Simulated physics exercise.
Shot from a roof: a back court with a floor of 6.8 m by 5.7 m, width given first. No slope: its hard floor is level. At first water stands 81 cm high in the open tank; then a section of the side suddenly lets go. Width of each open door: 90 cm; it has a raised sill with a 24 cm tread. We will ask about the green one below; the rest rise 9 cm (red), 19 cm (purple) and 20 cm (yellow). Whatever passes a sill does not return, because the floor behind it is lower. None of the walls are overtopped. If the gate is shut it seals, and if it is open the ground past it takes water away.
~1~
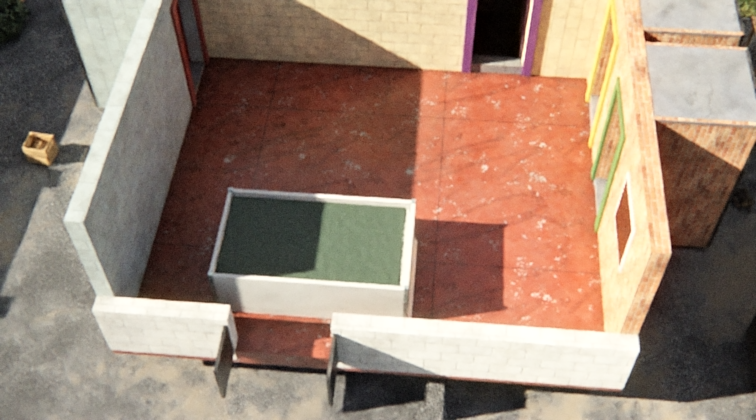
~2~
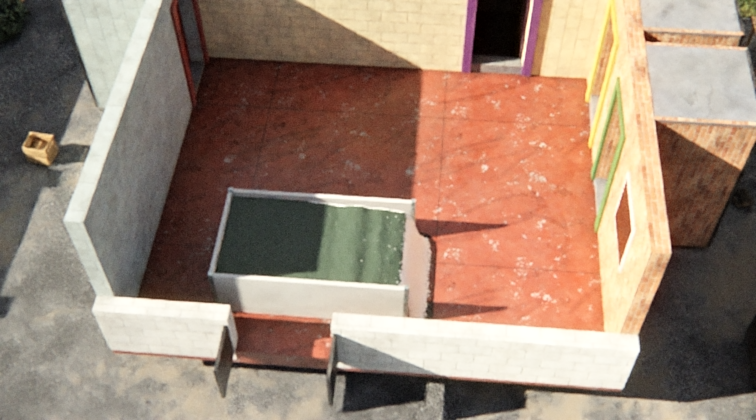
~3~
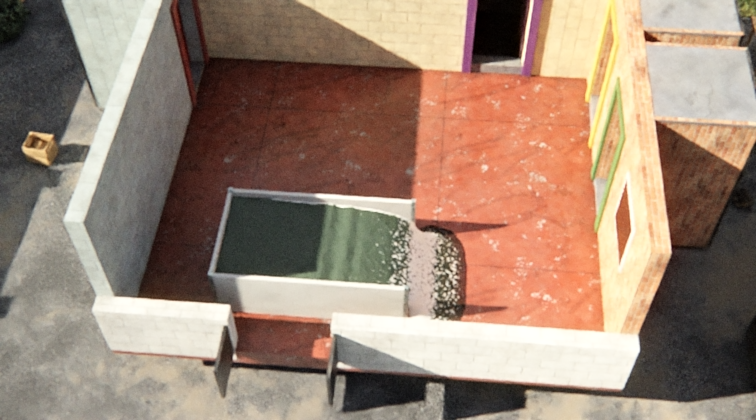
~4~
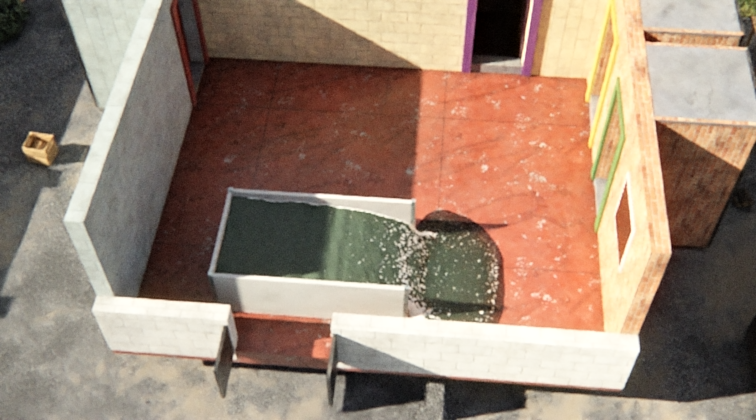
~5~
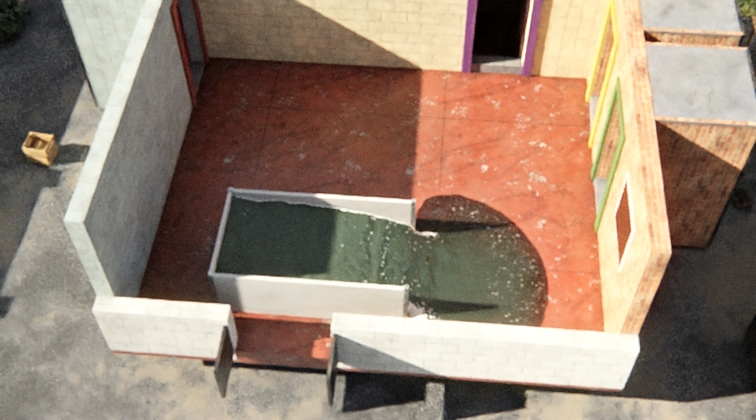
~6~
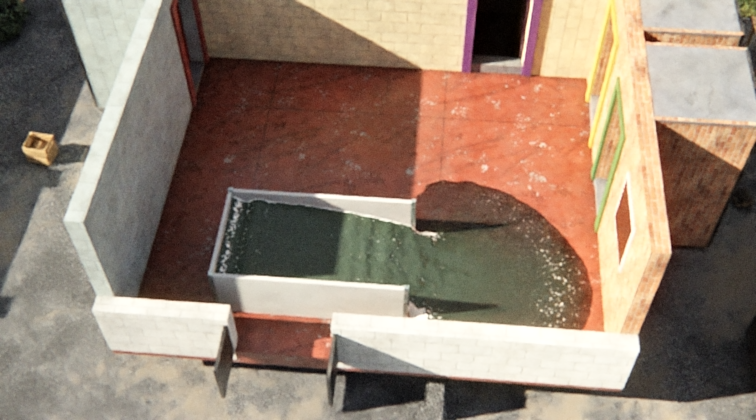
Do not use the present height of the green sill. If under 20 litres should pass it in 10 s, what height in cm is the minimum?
The minimum is around 22 cm.
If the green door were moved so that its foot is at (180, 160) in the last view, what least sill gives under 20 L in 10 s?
About 7.5 cm.
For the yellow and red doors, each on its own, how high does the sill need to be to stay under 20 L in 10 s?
Close to 17 cm (yellow) and close to 16 cm (red).
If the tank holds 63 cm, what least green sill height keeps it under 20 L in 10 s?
About 16 centimetres.
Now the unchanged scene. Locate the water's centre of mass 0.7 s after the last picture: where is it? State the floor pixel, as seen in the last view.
(389, 278).
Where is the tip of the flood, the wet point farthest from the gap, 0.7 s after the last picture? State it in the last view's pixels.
The tip of the flood lies near (586, 167).
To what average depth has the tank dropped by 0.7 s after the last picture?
I'd put it near 47 cm.
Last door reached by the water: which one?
The answer is the red door.
Then, 0.7 s after the last picture water covers 25 % of the floor, deepest (53 cm) near (598, 352); 13 cm at the green door, 7 litres in over its 6 cm sill.
Then, 2.3 s after the last picture water covers 35 % of the floor, deepest (38 cm) near (597, 341); 18 cm at the green door, 128 litres in over its 6 cm sill.
Then, 9.3 s after the last picture water covers 95 % of the floor, deepest (18 cm) near (142, 329); 8 cm at the green door, 220 litres in over its 6 cm sill.
At the green door as built, the water peaked near 22 cm, 1.5 s after the last picture.
Run again over the same 10 s with other heights there, 46 litres in over 18 cm, 9 litres over 24.5 cm. The limit of 20 litres is kept from about 22 cm up.
